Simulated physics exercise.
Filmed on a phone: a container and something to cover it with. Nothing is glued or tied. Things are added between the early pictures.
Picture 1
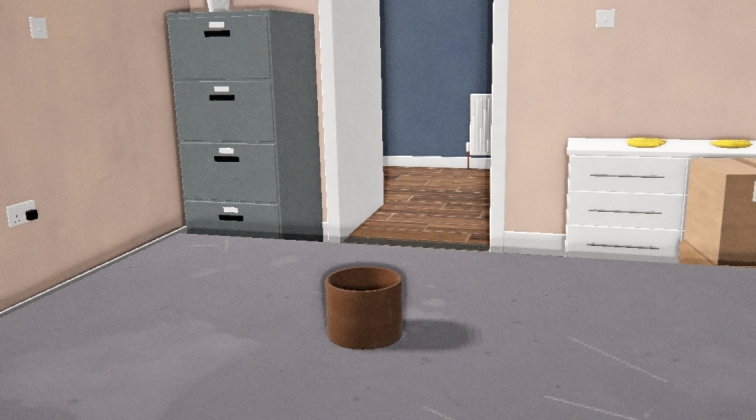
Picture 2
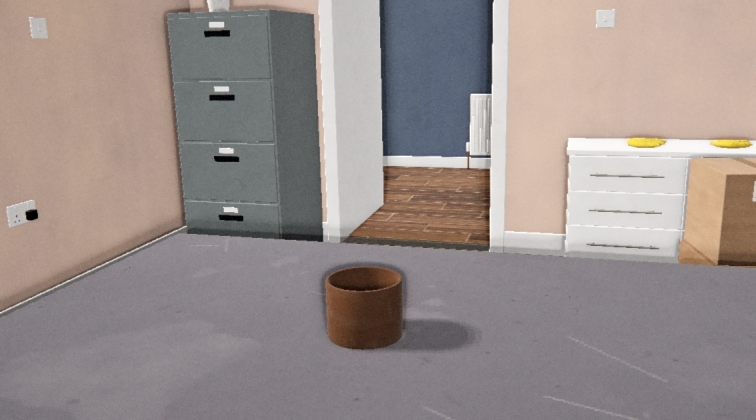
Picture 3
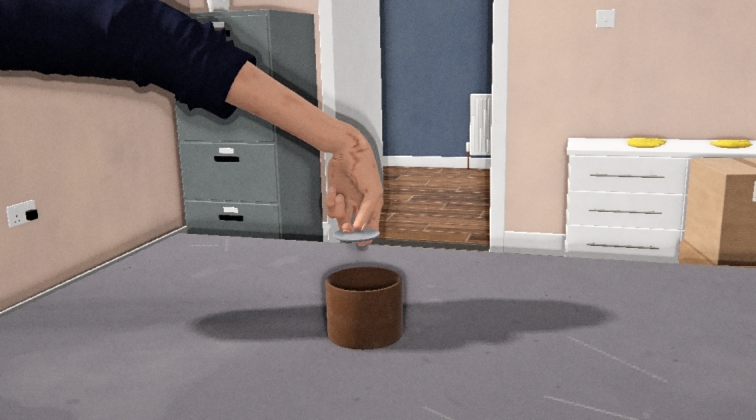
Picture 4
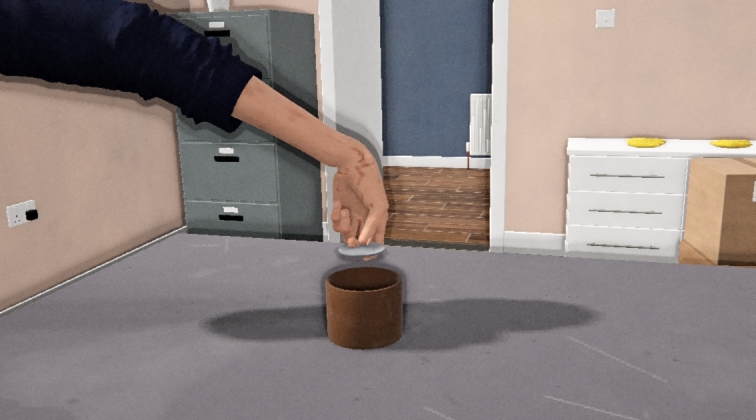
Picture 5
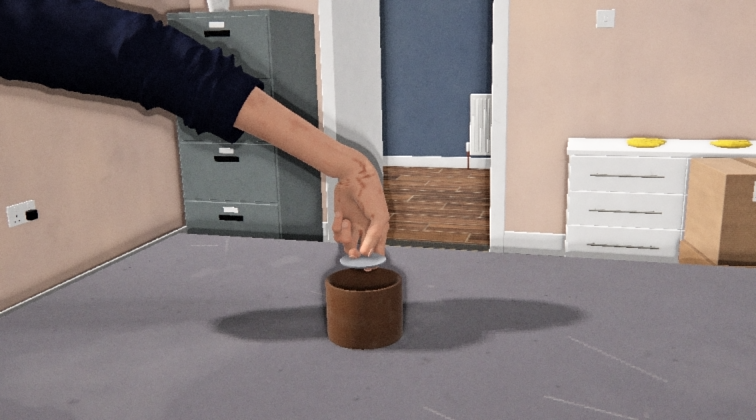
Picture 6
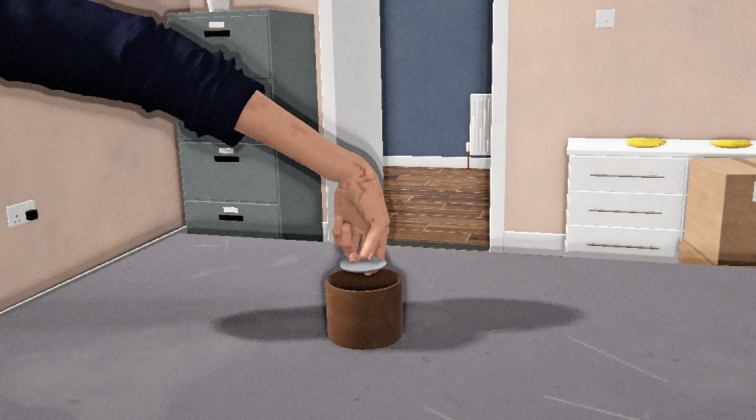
The clip opens on a brown, open-topped cup standing alone on a grey surface, with a filing cabinet and a doorway behind it. A dark-sleeved arm then reaches in from the left, holding a grey saucer above the cup, and lowers it a short way to the rim, fingers still on it.
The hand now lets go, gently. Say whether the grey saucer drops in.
As it turns out, the grey saucer drops inside.
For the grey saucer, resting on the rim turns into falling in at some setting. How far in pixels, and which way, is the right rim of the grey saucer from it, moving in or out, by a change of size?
Roughly 12 pixels right.
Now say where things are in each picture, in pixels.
In the first picture, cup (365, 306).
In the second picture, cup (365, 306).
In the third picture, still on the way; grey saucer (357, 236); cup (365, 306).
In the fourth picture, still on the way; grey saucer (362, 251); cup (365, 306).
In the fifth picture, still on the way; grey saucer (363, 262); cup (365, 306).
In the sixth picture, in place, still held; grey saucer (363, 266); cup (365, 306).
Then, 0.14 s past the last view, grey saucer travelled about its own width near (364, 301).
Finally, the grey saucer slips past the rim, near (365, 327).
